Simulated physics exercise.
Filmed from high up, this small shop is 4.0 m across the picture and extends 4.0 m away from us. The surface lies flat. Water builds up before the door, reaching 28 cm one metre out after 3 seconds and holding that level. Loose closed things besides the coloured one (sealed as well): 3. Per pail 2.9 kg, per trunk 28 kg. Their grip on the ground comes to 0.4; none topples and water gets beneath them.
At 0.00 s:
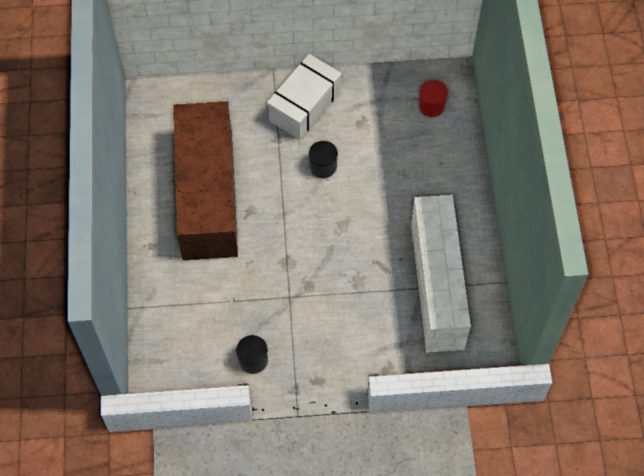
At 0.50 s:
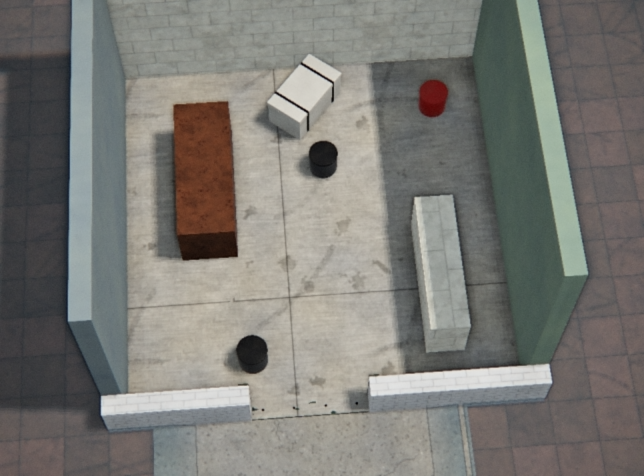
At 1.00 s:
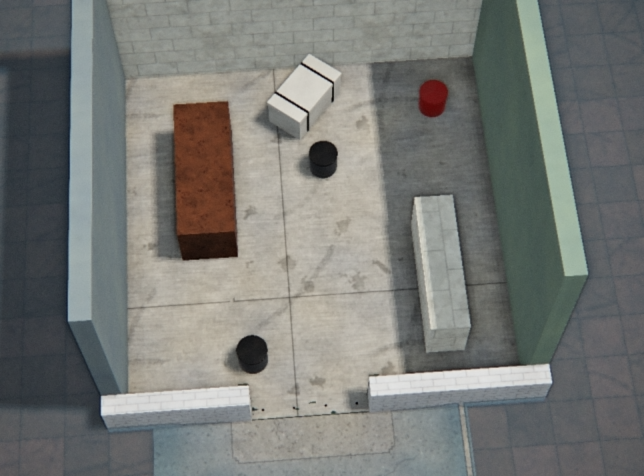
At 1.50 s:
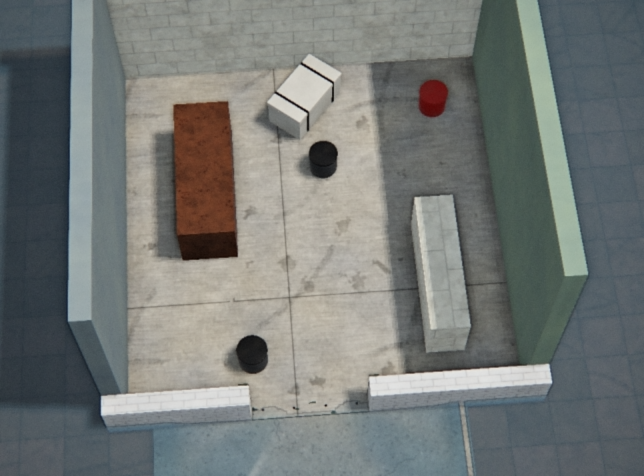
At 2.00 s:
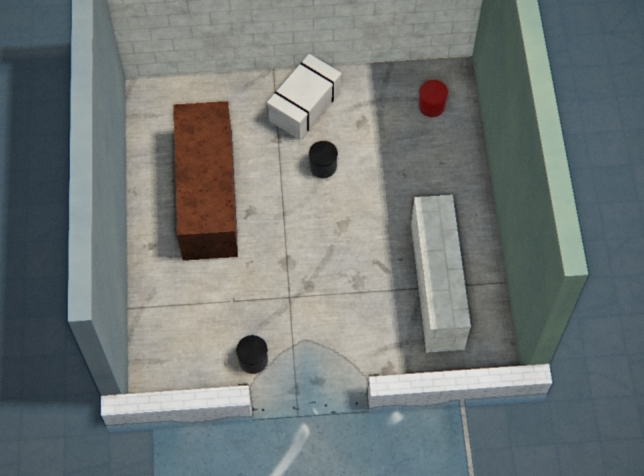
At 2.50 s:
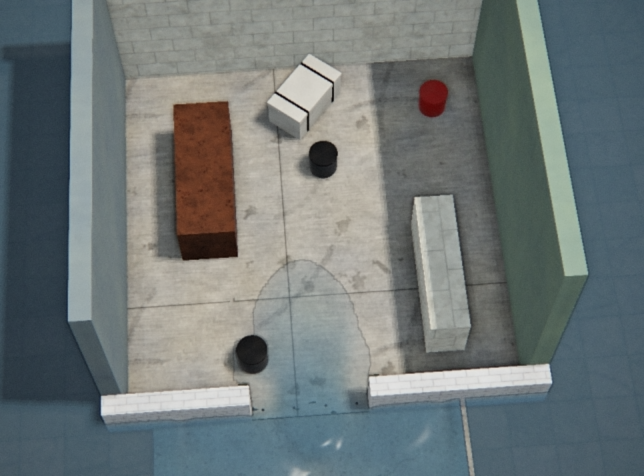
Bluish water covers the ground outside and spreads through the doorway across the pale shop floor.
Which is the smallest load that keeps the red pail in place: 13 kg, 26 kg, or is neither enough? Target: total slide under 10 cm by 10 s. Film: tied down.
Only the heavier amount suffices.
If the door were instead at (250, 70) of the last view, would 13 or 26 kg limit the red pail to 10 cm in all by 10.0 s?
Lab note: Lower mass sufficient.
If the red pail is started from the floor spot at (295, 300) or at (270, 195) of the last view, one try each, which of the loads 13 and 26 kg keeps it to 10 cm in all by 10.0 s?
In turn: No mass works; only the heavier mass works.
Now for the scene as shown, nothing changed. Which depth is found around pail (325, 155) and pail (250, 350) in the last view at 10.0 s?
Depths: Near 12 cm, then near 9 cm.
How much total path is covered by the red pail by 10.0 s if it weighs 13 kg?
All together it comes to about 120 cm.
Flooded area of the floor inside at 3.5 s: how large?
Some 6.0 m2 of it.
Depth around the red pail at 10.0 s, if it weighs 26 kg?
Something like 17 centimetres.
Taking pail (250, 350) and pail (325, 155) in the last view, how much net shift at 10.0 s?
They sit 80 cm and 300 cm away, in the order given.
After 3.5 s the red pail would be 0 cm from its start with 13 kg and 0 cm from its start with 26 kg; 0 cm of water round it then.
After 4.5 s the red pail would be 0 cm from its start with 13 kg and 0 cm from its start with 26 kg; 4 cm of water round it then.
After 7.0 s the red pail would be 0 cm from its start with 13 kg and 0 cm from its start with 26 kg; 11 cm of water round it then.
After 10.0 s the red pail would be 112 cm from its start with 13 kg and 0 cm from its start with 26 kg; 17 cm of water round it then.
